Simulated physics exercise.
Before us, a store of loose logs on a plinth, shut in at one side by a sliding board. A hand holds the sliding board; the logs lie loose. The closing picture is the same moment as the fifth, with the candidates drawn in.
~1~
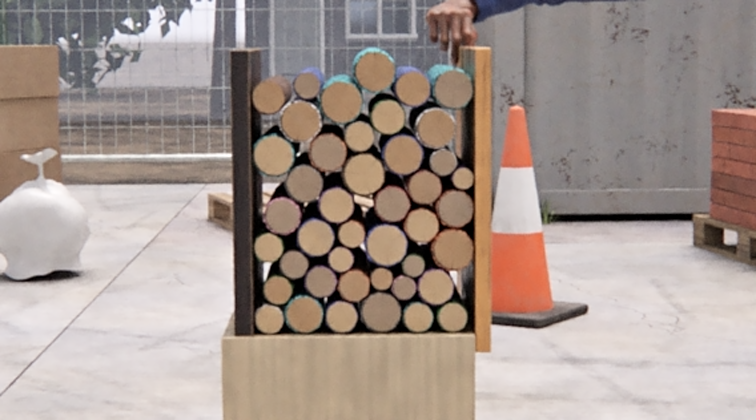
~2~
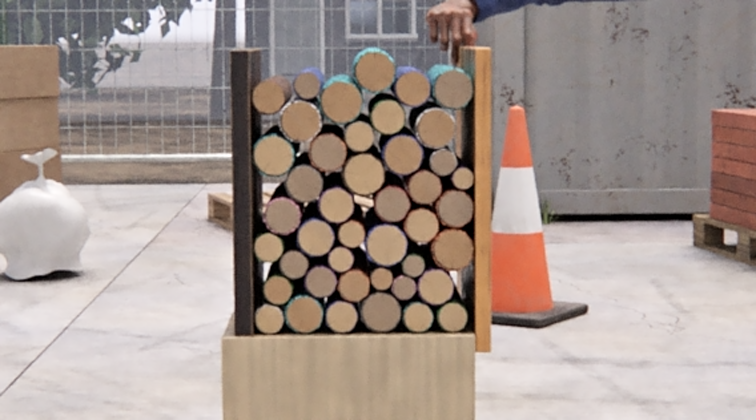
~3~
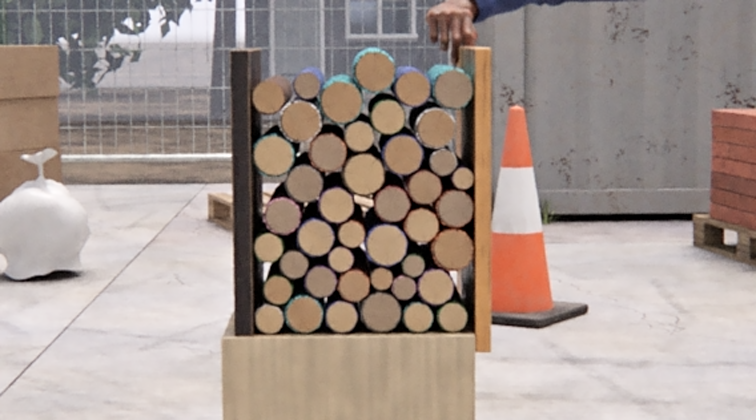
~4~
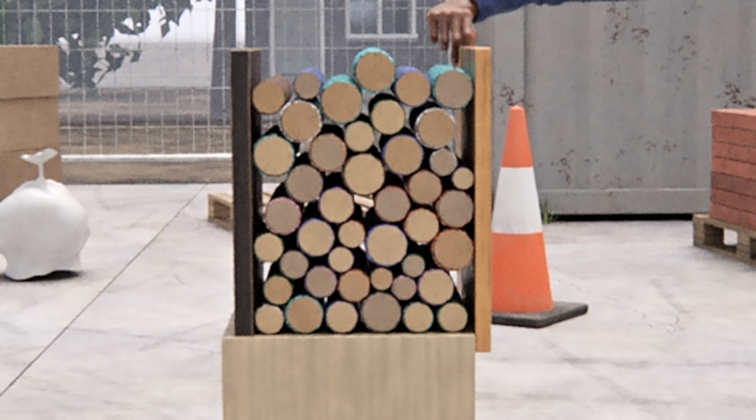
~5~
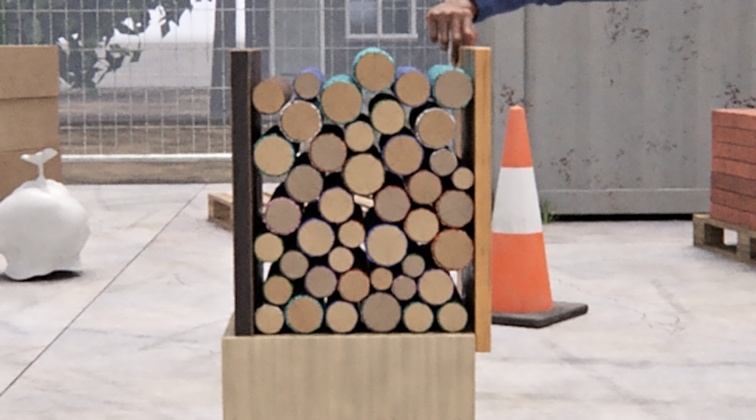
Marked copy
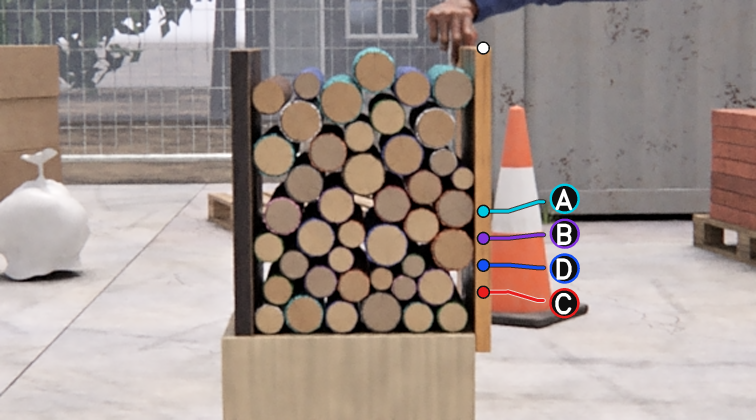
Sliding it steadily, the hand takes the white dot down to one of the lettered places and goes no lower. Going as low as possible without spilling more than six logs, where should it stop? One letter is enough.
Stop at A.
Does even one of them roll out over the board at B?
At B: Yes.
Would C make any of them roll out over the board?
Yes, at C.
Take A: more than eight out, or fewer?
Fewer than eight.
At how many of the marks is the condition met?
One of the four.
On the copy, A at (483, 211); B at (484, 239); C at (484, 292); D at (484, 265); the white dot at (483, 48).
On A. First, top of the board (475, 119).
Then, top of the board (475, 197).
Finally, top of the board (475, 211), three out over the board.
By contrast, B more than six out over the board; C more than six out over the board; D more than six out over the board.
